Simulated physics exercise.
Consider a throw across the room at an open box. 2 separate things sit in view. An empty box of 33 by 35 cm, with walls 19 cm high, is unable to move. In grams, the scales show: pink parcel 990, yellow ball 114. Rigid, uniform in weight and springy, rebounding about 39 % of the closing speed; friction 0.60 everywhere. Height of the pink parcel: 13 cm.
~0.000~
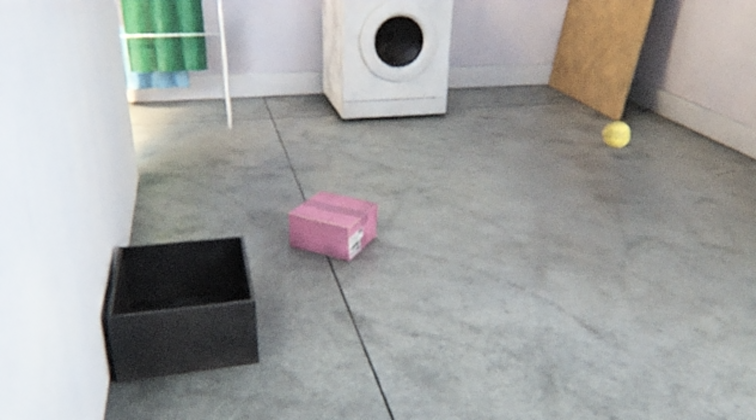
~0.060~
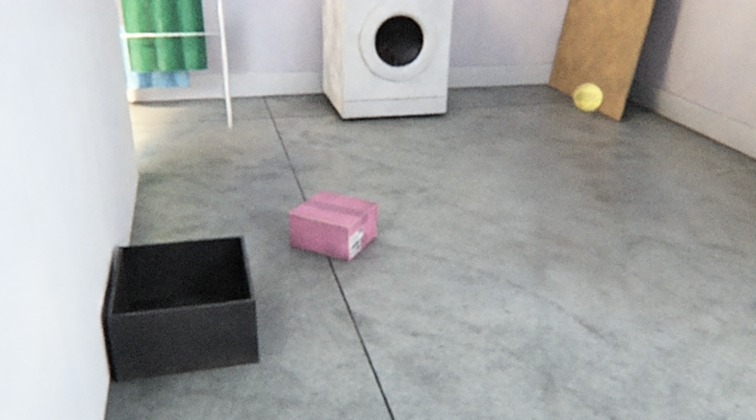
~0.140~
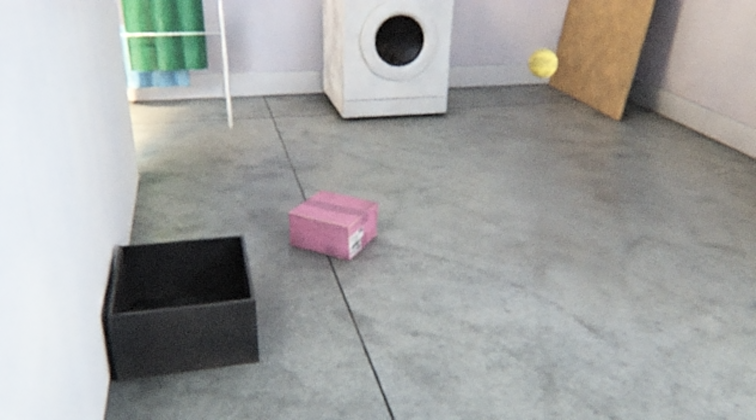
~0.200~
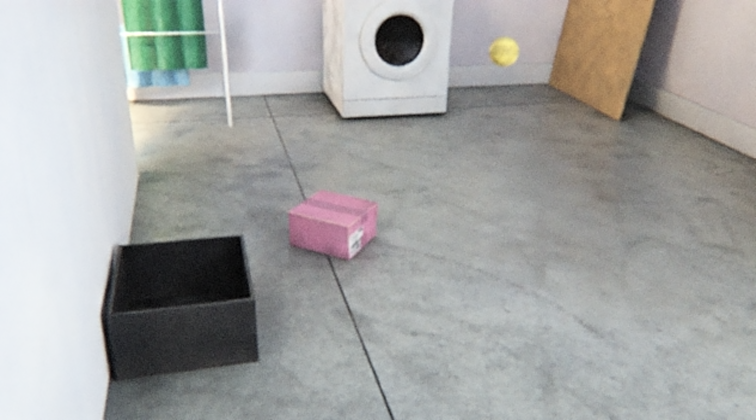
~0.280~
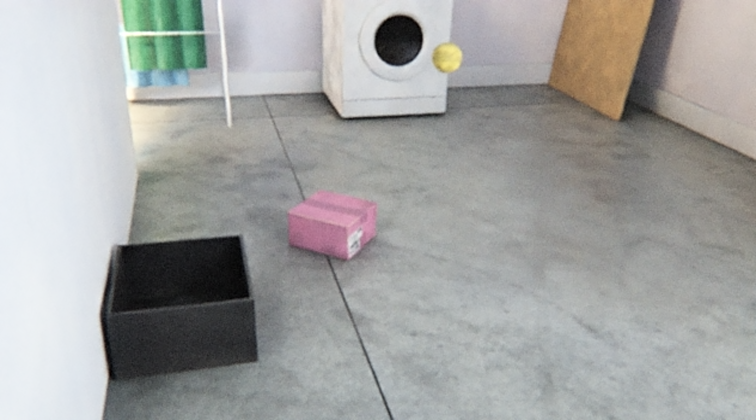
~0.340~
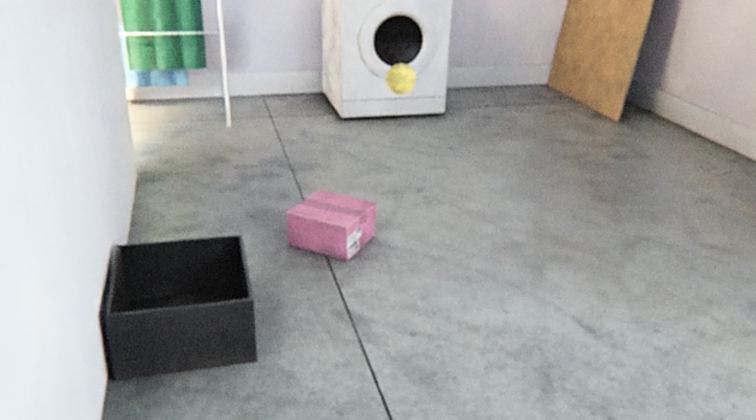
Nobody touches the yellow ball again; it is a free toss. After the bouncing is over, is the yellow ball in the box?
The ball remains in the box after bouncing.
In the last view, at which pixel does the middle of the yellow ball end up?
It ends near (228, 332).
After 0.54 s, gap 19 cm; yellow ball near (250, 244).
After 0.74 s, ball inside the box; yellow ball near (145, 315).
After 0.94 s, ball inside the box; yellow ball near (199, 330).
At rest (2.2 s), ball inside the box; pink parcel in place, give or take 10 cm. Seen from the same camera at the end, yellow ball near (228, 332).
